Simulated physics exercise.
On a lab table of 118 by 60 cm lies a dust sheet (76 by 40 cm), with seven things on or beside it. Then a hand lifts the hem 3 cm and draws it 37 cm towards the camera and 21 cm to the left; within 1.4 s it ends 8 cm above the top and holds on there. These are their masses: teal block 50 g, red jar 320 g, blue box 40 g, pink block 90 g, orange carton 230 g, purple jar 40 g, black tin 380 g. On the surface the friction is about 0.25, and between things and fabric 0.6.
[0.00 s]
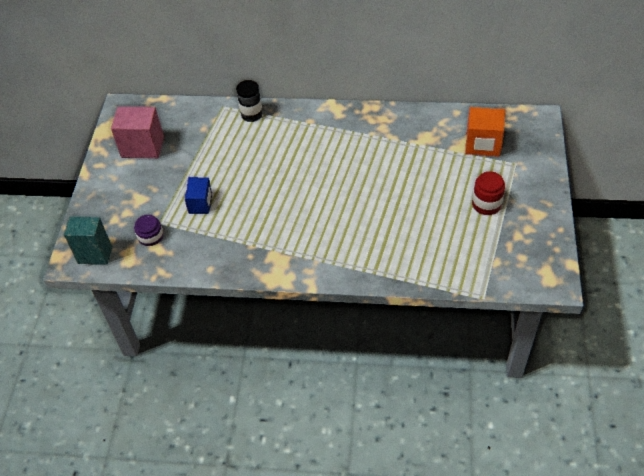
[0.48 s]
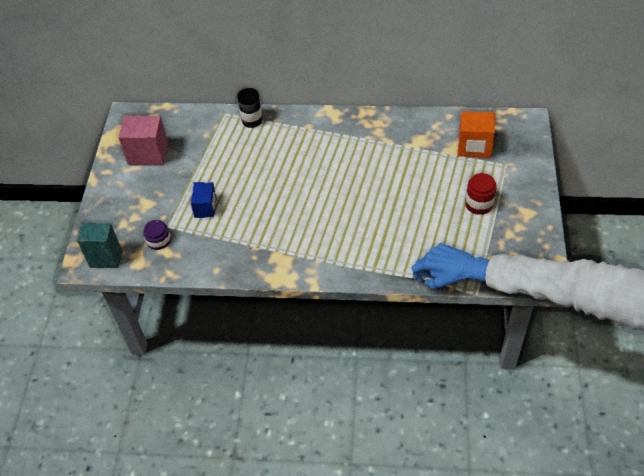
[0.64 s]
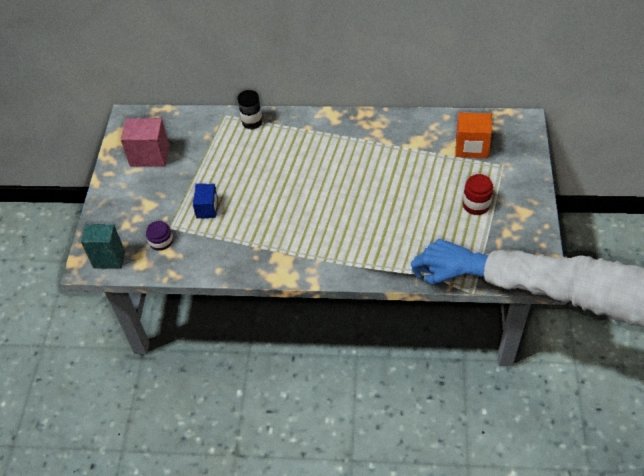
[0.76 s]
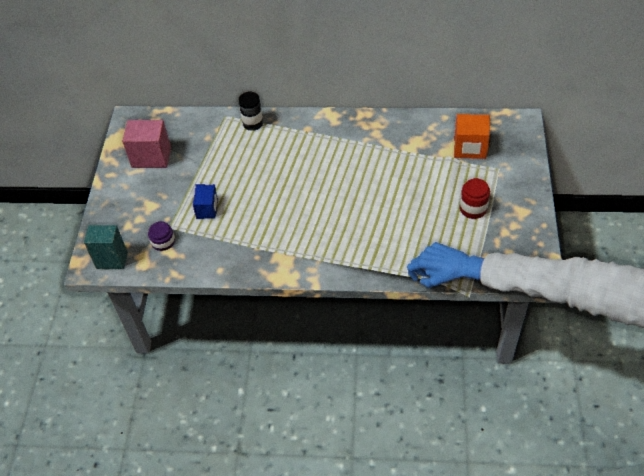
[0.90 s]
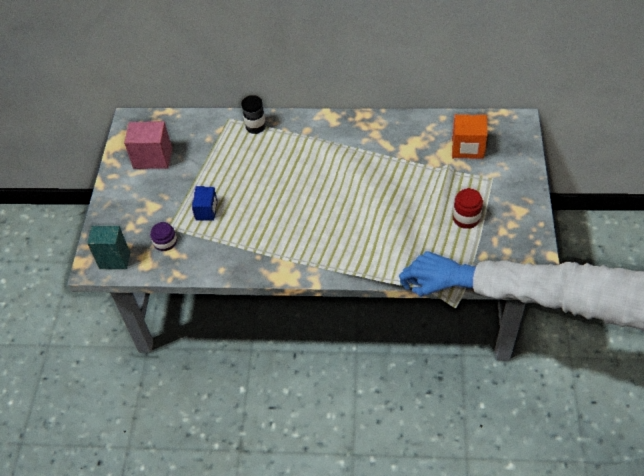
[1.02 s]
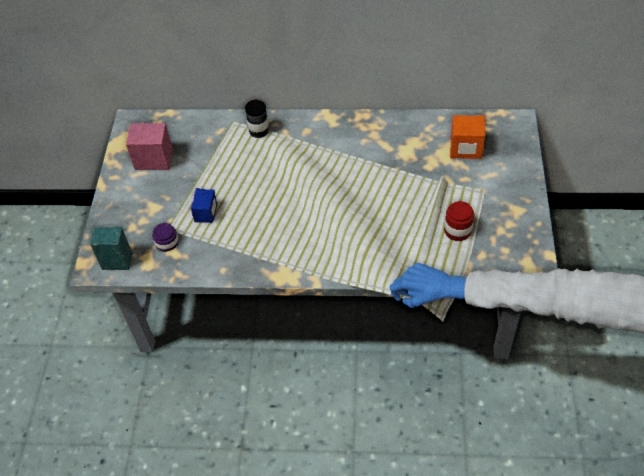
A blue-gloved hand grips the striped cloth's front edge and drags it slightly left, shifting the red jar.
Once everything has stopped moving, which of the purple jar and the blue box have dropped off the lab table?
The purple jar is still on it, the blue box is still on it.
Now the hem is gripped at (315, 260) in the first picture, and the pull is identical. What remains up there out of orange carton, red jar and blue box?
Well, in that case the orange carton survives on top, the red jar tips off and the blue box tips off.
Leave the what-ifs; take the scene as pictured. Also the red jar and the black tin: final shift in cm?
Result: Red jar over the edge and black tin 25 cm.
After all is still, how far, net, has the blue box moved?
Blue box: Roughly 15 cm.
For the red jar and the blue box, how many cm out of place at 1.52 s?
Estimate: Red jar near 35 cm, blue box near 8 cm.
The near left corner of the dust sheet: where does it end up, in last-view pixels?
That corner comes to rest close to (154, 255) in the last view.
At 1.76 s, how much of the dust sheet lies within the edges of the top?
Share within the edges: Approx. 50 %.
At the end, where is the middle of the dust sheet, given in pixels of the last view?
Near (315, 300).
At 1.3 s, 85 % of the dust sheet is still over the top; blue box 4 cm off its start, purple jar 2 cm off its start, red jar 22 cm off its start.
At 1.5 s, 65 % of the dust sheet is still over the top; blue box 8 cm off its start, purple jar 4 cm off its start, red jar 36 cm off its start.
At 1.8 s, 50 % of the dust sheet is still over the top; blue box 12 cm off its start at (193, 232), purple jar 7 cm off its start at (146, 250), red jar over the edge.
At 2.0 s, 45 % of the dust sheet is still over the top; blue box 13 cm off its start, purple jar 8 cm off its start, red jar over the edge.
At 3.6 s, 45 % of the dust sheet is still over the top; blue box 13 cm off its start at (193, 238), purple jar 8 cm off its start at (144, 254), red jar over the edge, black tin 27 cm off its start at (292, 167).
